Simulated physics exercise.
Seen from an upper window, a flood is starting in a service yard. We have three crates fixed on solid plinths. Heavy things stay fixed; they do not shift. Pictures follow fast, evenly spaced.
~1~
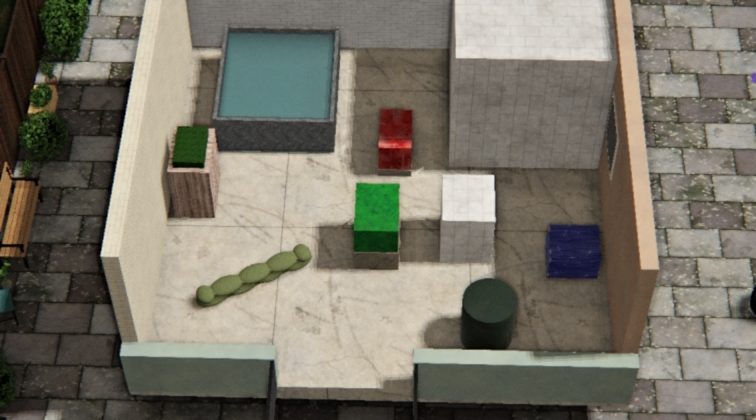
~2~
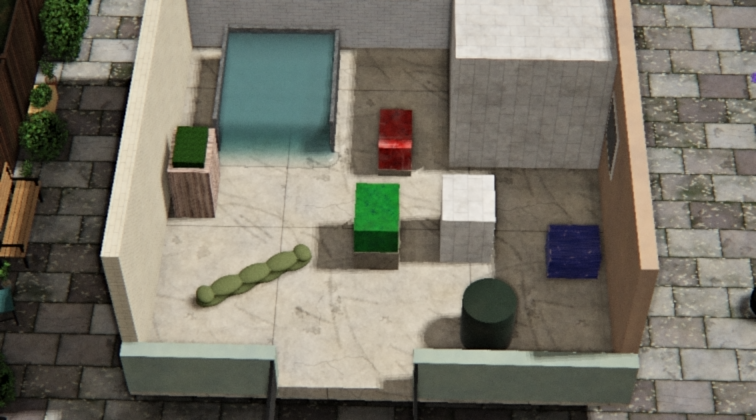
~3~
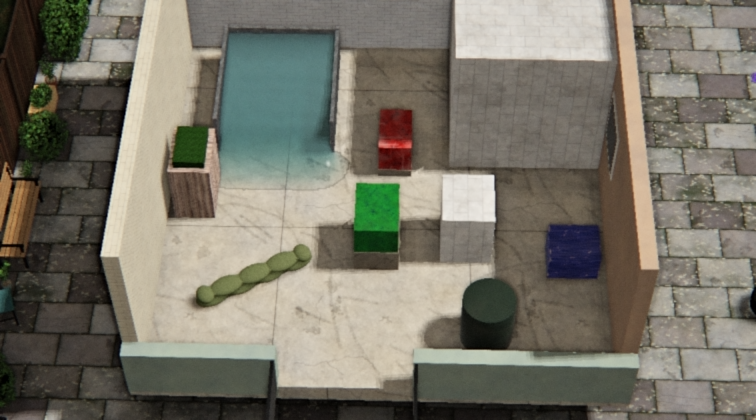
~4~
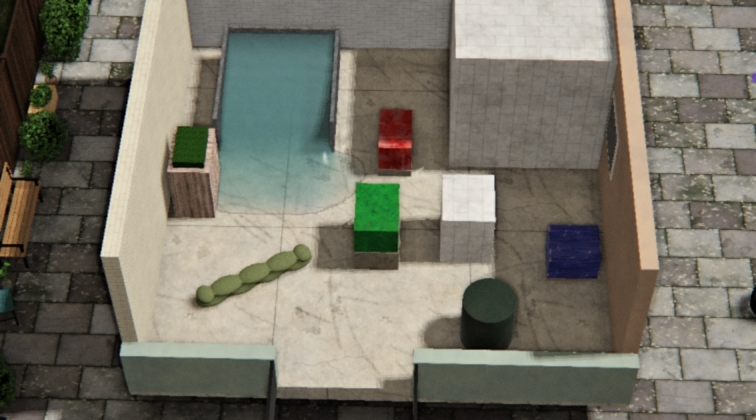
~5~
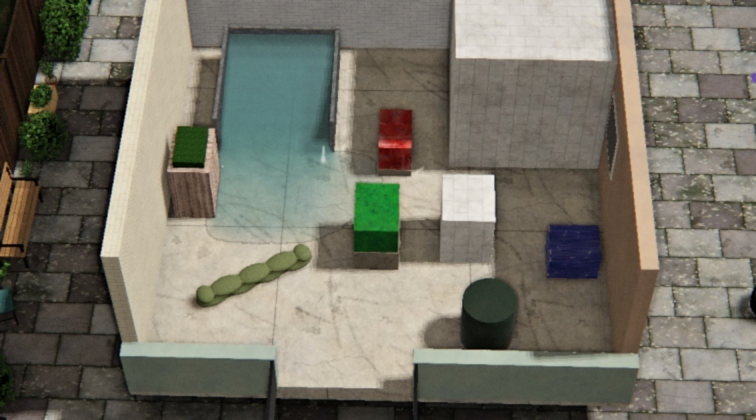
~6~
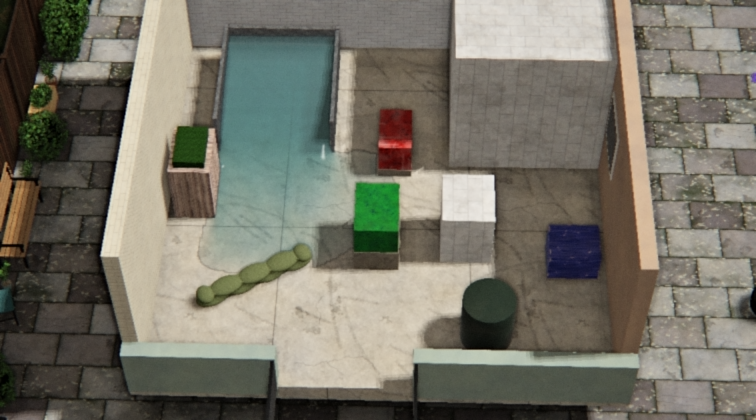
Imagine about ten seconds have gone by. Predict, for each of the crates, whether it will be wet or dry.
My prediction: The green crate will be dry, the blue crate will be wet, the red crate will be dry.
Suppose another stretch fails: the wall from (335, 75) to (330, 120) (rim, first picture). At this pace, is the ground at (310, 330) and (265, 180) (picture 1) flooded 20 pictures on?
Note, points in order: Soaked; unreached.
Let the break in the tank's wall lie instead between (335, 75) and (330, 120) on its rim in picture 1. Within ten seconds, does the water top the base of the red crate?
As for red crate, it gets flooded.
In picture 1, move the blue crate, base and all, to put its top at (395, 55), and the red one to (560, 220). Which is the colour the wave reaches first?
Answer: The one in green.
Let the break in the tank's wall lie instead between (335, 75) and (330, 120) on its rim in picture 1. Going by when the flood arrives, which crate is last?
My pick is the crate marked blue.
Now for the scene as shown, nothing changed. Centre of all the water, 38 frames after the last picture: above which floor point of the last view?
At roughly (309, 224).
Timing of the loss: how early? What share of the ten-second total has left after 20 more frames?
Note - share reached: 40 %.
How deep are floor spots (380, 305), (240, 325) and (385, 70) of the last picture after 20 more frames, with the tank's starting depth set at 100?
4, 10 and 0 per cent, roughly.
A moment on, water covers 35 % of the floor; the green crate water round its plinth, the blue crate not reached, the red crate water round its plinth.
Next, water covers 55 % of the floor; the green crate water round its plinth, the blue crate not reached, the red crate water round its plinth.
Then, water covers 65 % of the floor; the green crate water round its plinth, the blue crate not reached, the red crate water round its plinth.
Later, water covers 80 % of the floor; the green crate water round its plinth, the blue crate water round its plinth, the red crate water round its plinth.
In the end, water covers 100 % of the floor; the green crate stayed above the water, the blue crate was topped, the red crate stayed above the water.
